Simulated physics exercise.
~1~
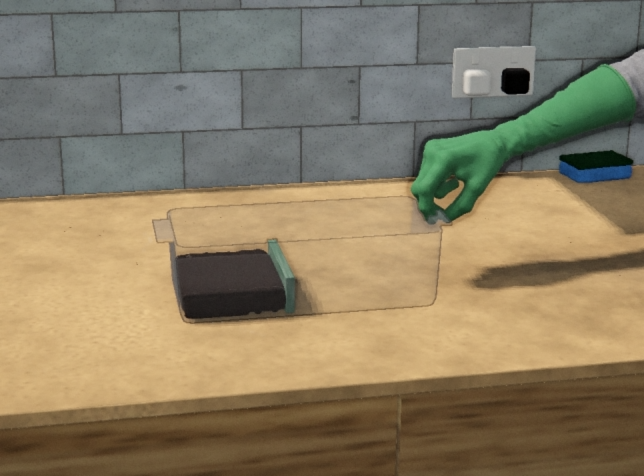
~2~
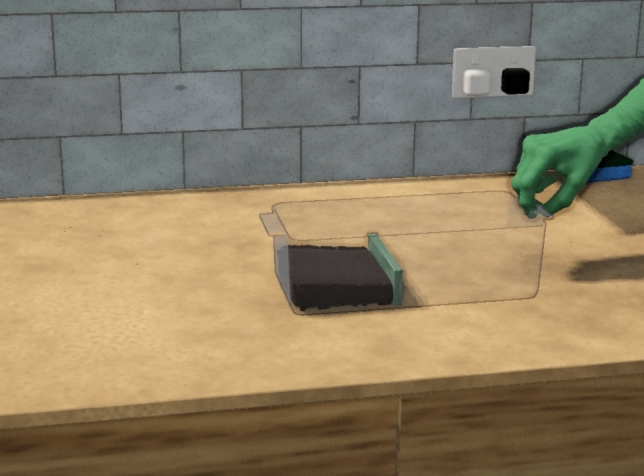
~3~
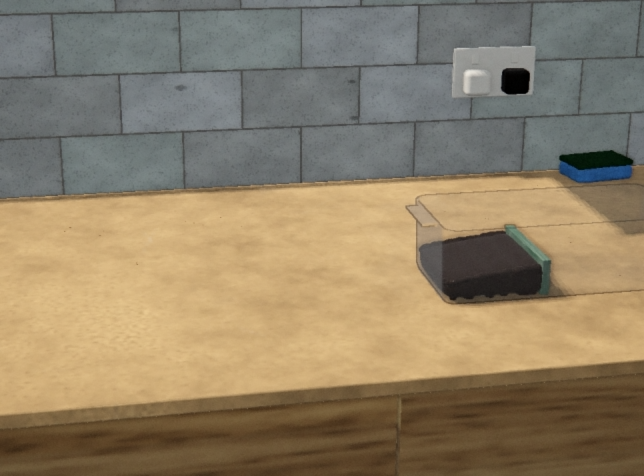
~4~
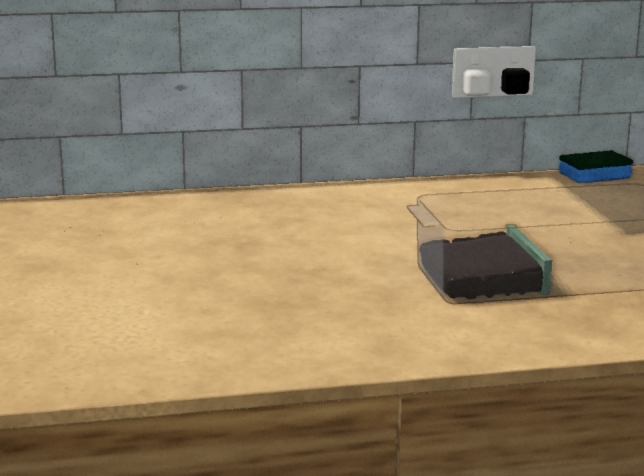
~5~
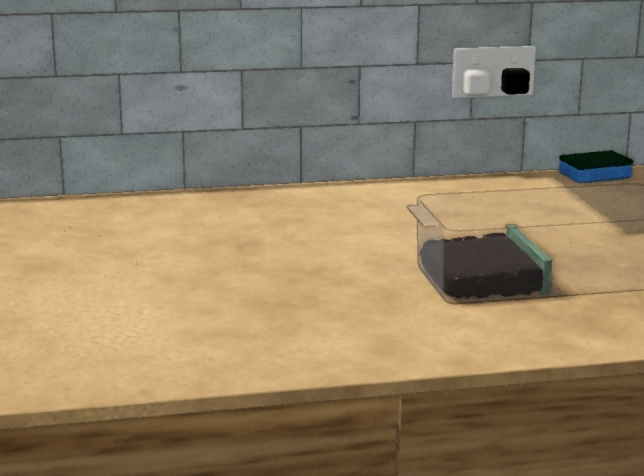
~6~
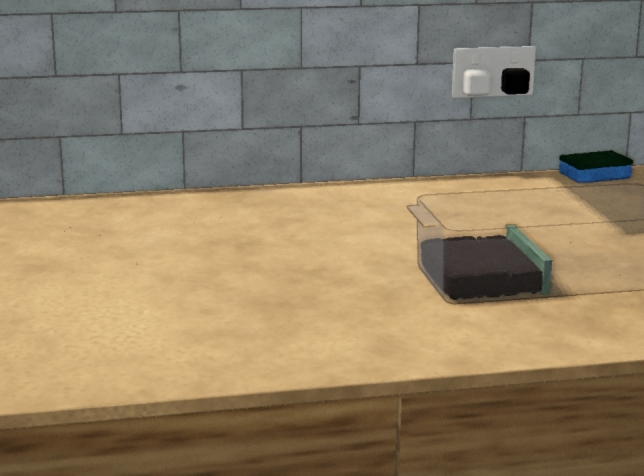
A hand in a green glove grips the right end of a clear, two-part food box on a pale wooden counter, seen from the front and slightly above. Dark coffee fills the left part, a teal upright wall divides the box, and the right part is empty. Behind are grey-blue tiles with a socket plate, and a blue and dark green sponge lies at right. The hand pulls the box far to the right until the hand and the box's right end leave view. The coffee's surface shifts slightly, then the box rests, its right part still looking dry.
